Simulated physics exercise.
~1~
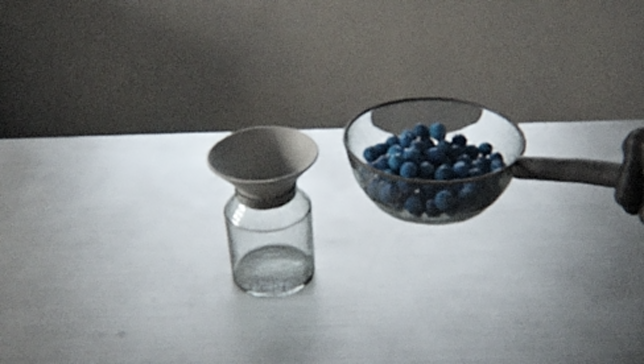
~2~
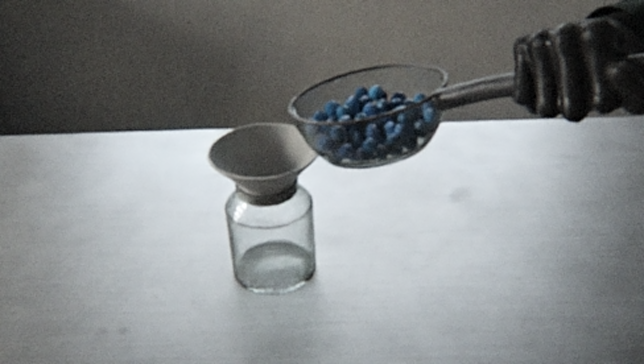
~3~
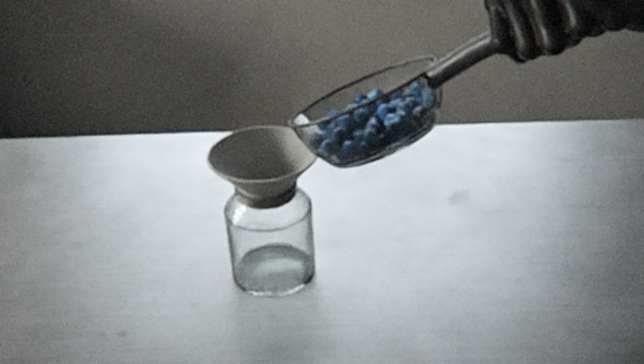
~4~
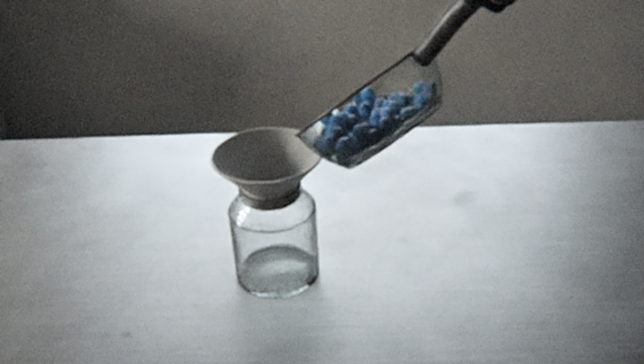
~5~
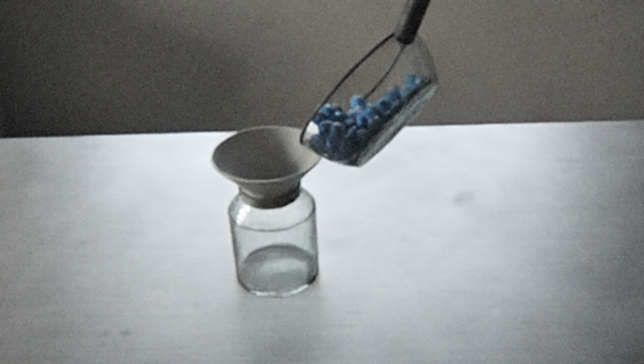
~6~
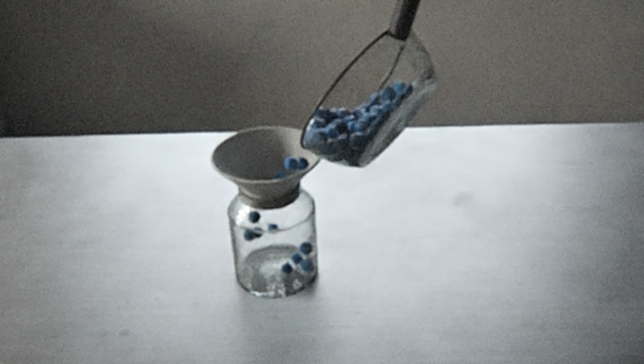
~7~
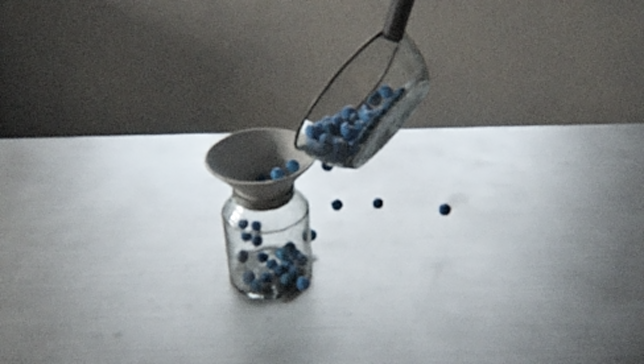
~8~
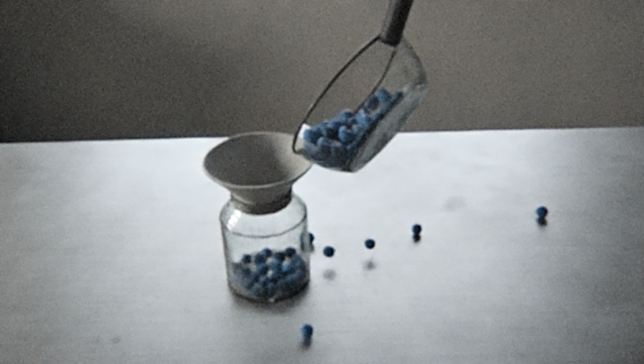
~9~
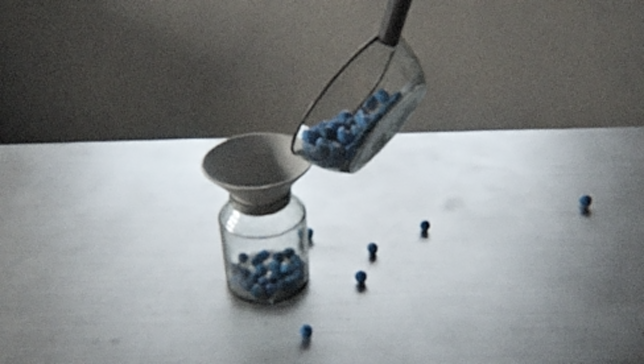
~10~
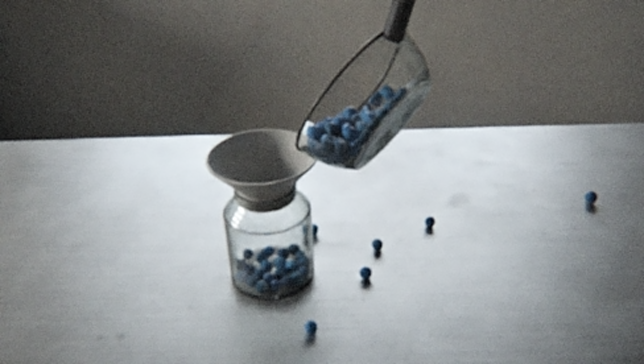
A dark-gloved hand moved a clear, long-handled bowl of blue balls left to a funnel on a glass jar and tipped it steeply. Some balls dropped into the jar and a few scattered across the table, but most stayed in the tilted bowl.
